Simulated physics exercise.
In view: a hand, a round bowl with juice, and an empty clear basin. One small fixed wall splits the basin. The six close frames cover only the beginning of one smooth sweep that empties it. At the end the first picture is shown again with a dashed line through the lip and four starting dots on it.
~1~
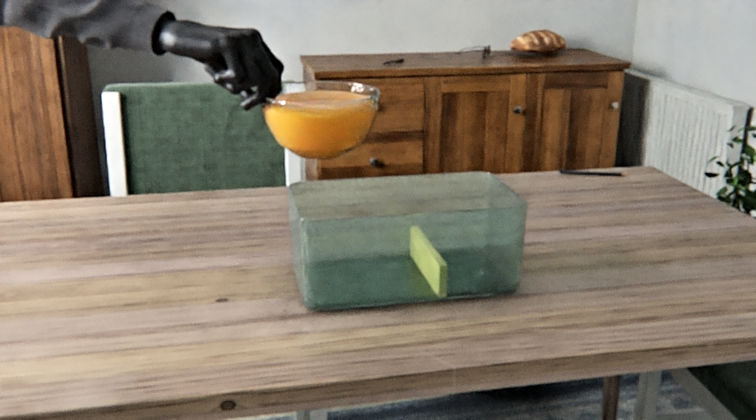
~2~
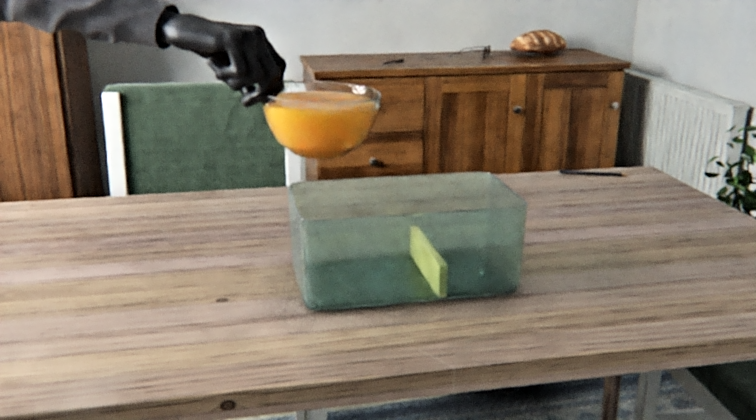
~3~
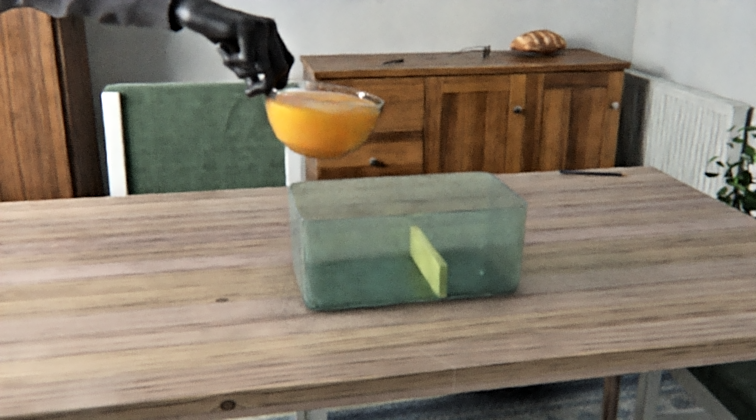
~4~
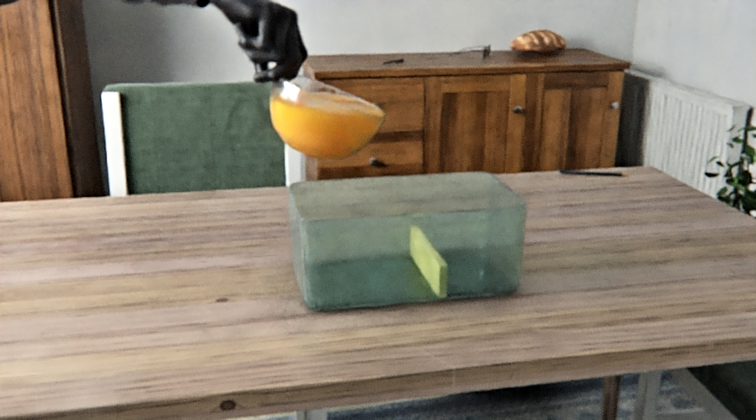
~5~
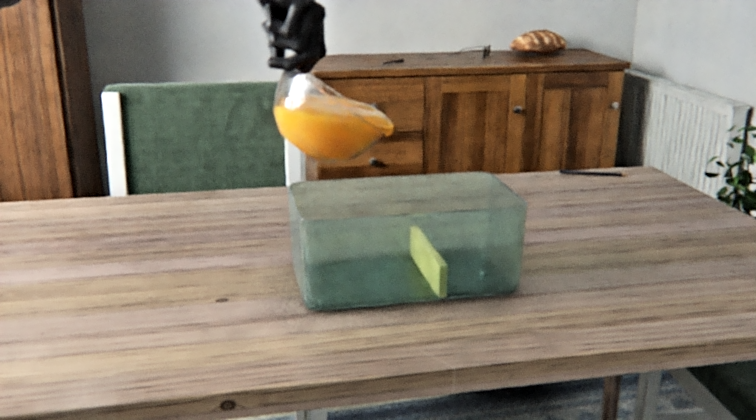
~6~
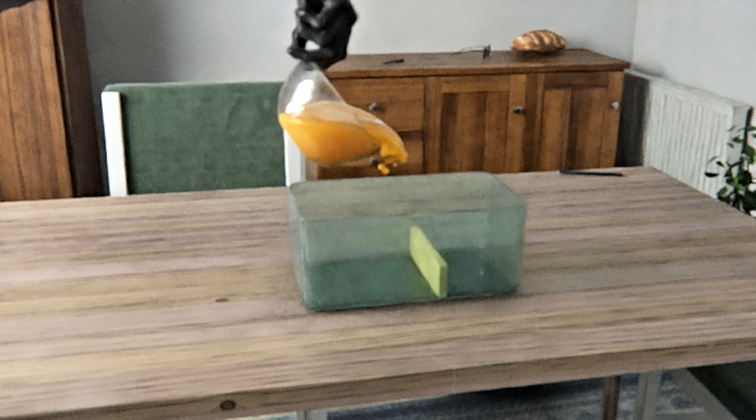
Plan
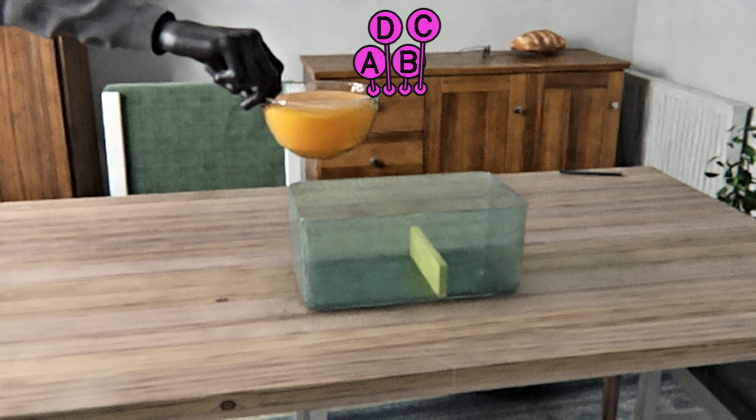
A room with a wooden table is seen from slightly above its front edge, with a green chair, a wooden sideboard holding a loaf, and a radiator behind. A black hand in a grey sleeve holds a clear round bowl of orange juice above a greenish clear basin with a yellow-green upright piece. The hand rises and tilts the bowl rightward until juice passes its lip, while the camera stays still.
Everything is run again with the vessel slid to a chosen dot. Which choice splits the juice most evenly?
B is best.
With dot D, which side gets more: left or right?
The left one.
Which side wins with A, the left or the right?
More ends on the left.
On the marked copy, A at (373, 90); B at (404, 89); C at (420, 88); D at (389, 89).
Choosing A, about 81 % ends left of the wall and 16 % right of it; 3 % is lost outside.
Choosing B, about 50 % ends left of the wall and 46 % right of it; 3 % is lost outside.
Choosing C, about 37 % ends left of the wall and 60 % right of it; 4 % is lost outside.
Choosing D, about 66 % ends left of the wall and 30 % right of it; 4 % is lost outside.
